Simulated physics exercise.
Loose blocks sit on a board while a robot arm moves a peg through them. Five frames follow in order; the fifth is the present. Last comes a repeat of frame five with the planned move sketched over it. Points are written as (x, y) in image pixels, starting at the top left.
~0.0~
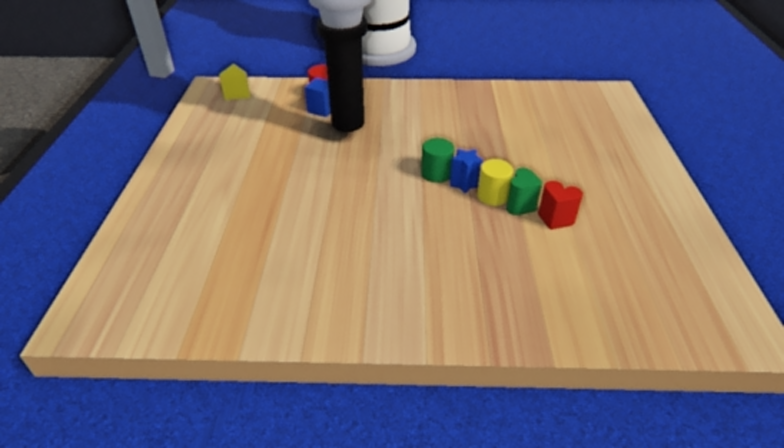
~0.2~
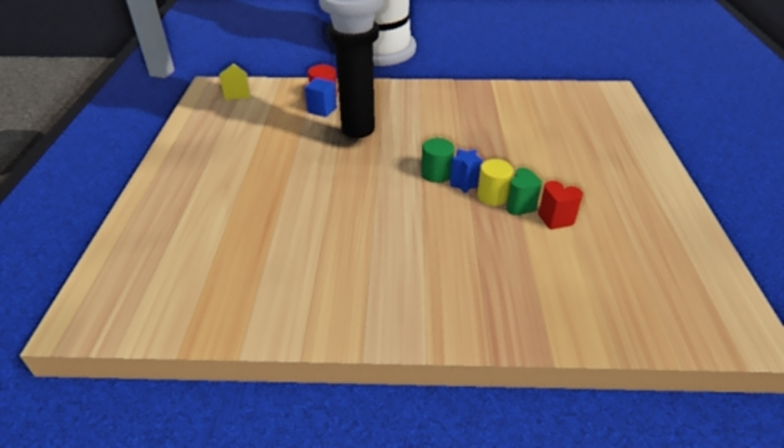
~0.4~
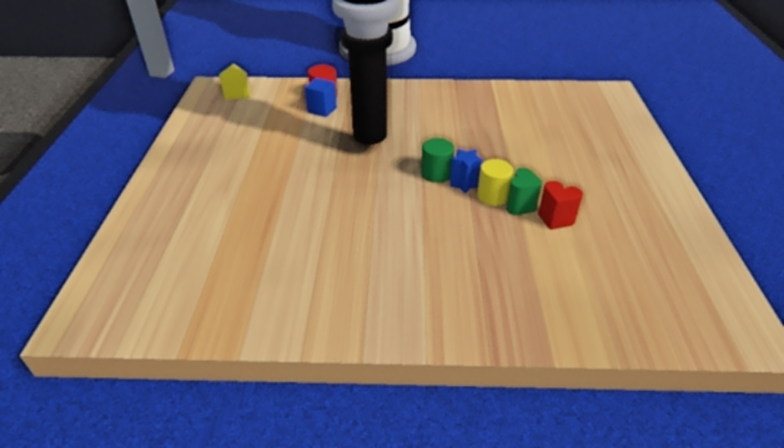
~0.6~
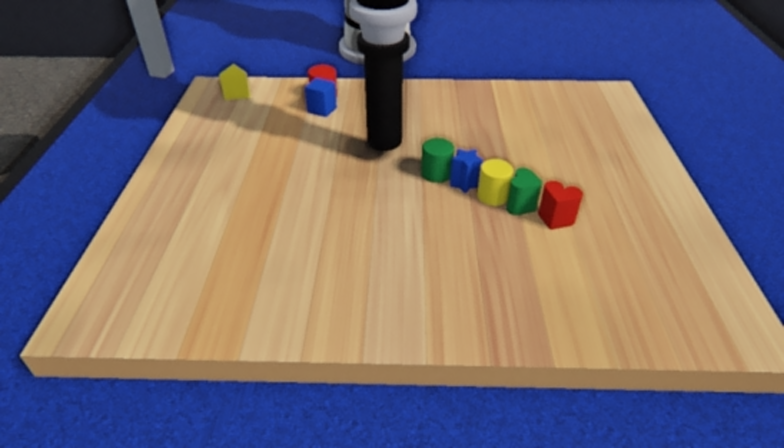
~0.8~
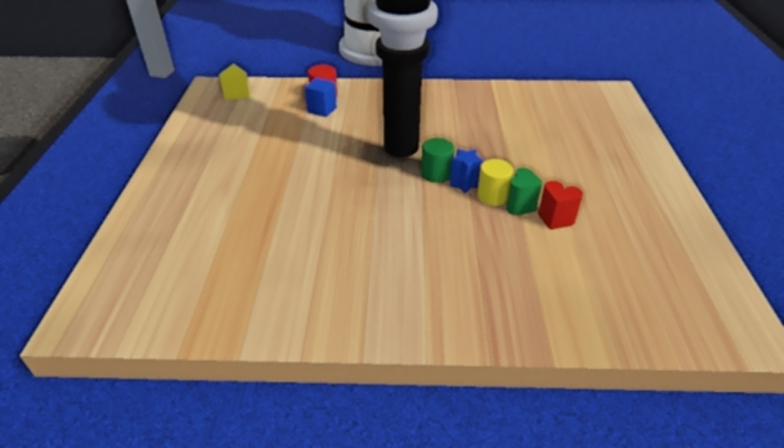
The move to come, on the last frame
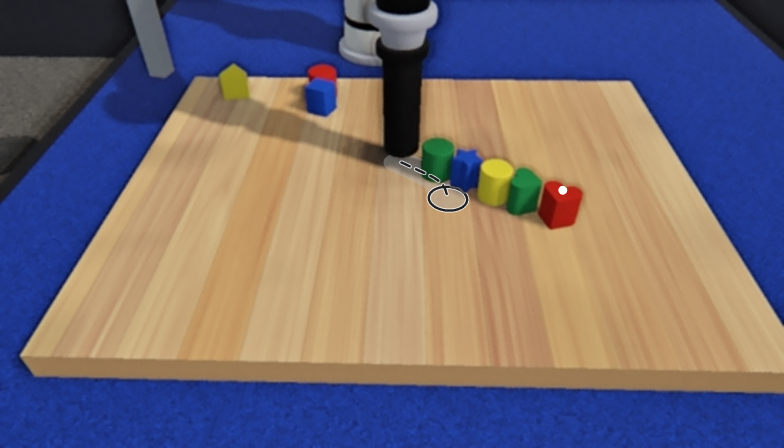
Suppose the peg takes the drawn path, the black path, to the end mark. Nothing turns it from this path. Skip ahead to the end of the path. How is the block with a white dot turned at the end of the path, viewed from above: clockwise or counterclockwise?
Viewed from the top, it goes anticlockwise.
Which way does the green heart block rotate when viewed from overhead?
In a top view, it turns clockwise.
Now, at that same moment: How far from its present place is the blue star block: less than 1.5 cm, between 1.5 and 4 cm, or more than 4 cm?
My answer is that it shifts over 4 cm.
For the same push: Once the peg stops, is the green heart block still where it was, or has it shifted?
Displaced, by a centimetre or more.
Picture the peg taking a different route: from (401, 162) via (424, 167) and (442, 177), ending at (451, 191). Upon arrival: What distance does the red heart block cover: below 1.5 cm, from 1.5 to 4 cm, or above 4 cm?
My answer is that it shifts 1.5 to 4 cm.
The line goes from (401, 162) via (421, 172) and (441, 183), ending at (448, 198); the dot is on the red heart block.
On the path given first. Halfway along, peg at (433, 163); green circle at (469, 153); blue star block at (498, 156); yellow circle at (518, 170); green heart block at (537, 184), turned 35° clockwise; red heart block at (570, 194), turned 20° anticlockwise.
At the end, peg at (449, 184); green circle at (482, 156); blue star block at (513, 153); yellow circle at (529, 169); green heart block at (540, 186), turned 50° clockwise; red heart block at (572, 196), turned 30° anticlockwise.
